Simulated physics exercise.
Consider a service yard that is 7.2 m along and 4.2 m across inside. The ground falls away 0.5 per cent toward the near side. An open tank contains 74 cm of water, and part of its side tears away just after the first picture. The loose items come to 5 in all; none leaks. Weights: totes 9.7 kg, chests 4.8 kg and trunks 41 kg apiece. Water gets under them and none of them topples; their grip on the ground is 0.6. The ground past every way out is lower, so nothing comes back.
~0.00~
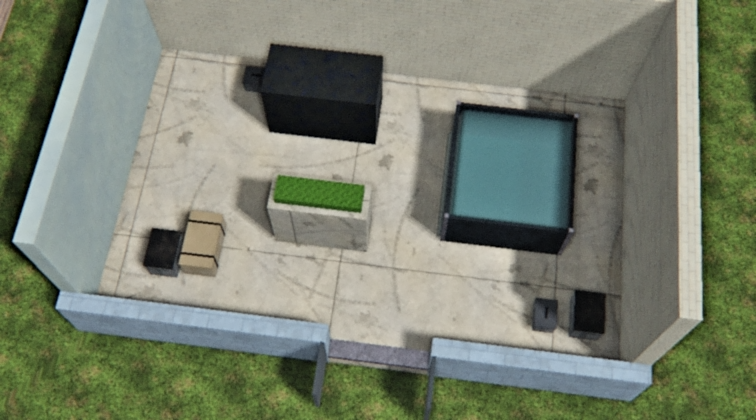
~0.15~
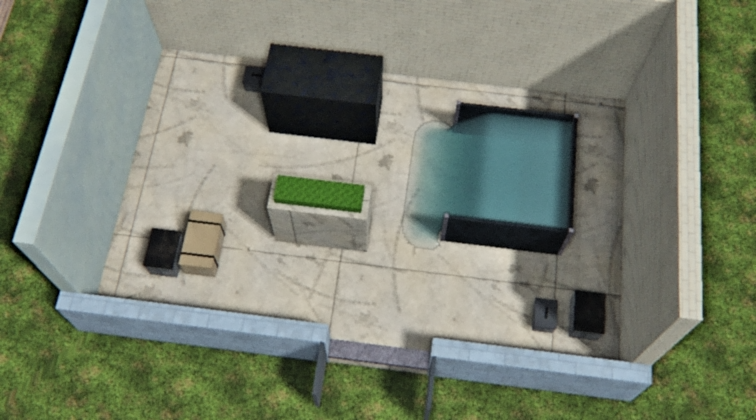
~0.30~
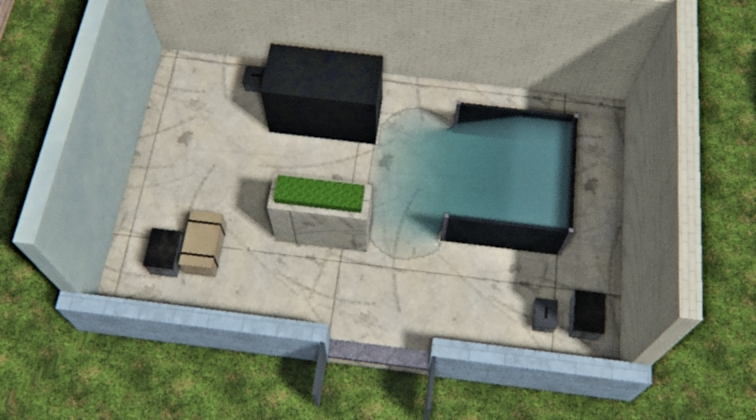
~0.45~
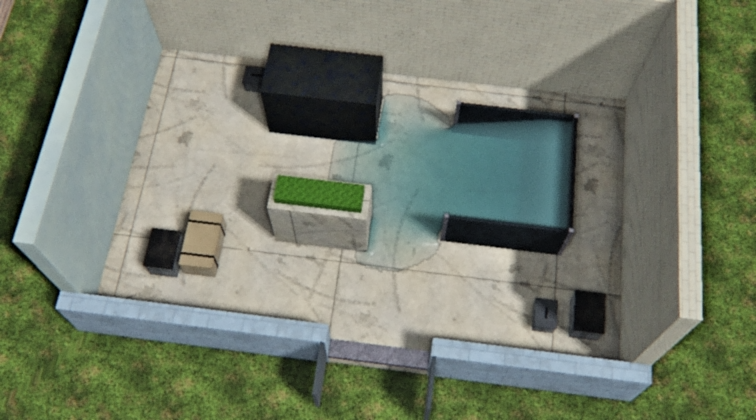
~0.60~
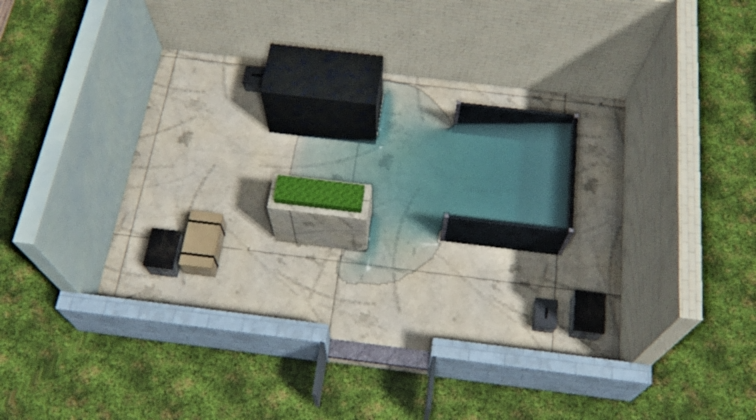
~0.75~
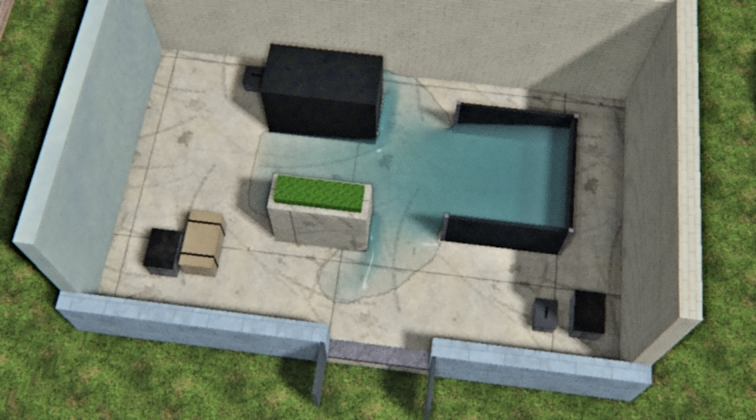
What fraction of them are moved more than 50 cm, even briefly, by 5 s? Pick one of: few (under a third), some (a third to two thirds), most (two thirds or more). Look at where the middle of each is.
Few.
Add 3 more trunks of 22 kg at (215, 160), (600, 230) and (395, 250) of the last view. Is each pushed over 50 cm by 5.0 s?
Result, in sequence: Above the mark / below the mark / above the mark.
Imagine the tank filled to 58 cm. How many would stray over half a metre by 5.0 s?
With that change, 1 of them.
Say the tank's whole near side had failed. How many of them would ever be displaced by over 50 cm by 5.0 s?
In that case the number is 3.
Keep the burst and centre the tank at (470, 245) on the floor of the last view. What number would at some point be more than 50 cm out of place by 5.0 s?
2.
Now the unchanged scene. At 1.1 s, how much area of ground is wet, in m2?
About 12.0 m2 is covered.
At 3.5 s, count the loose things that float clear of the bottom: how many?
By my count, 1.
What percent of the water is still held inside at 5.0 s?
Roughly 92 percent.
After 1.1 s 0 of 5 are over 50 cm from their spots; 0 afloat.
After 2.2 s 0 of 5 are over 50 cm from their spots; 0 afloat.
After 3.5 s 0 of 5 are over 50 cm from their spots; 1 afloat.
After 5.0 s 1 of 5 are over 50 cm from their spots, and 1 have been at some point; 2 afloat.
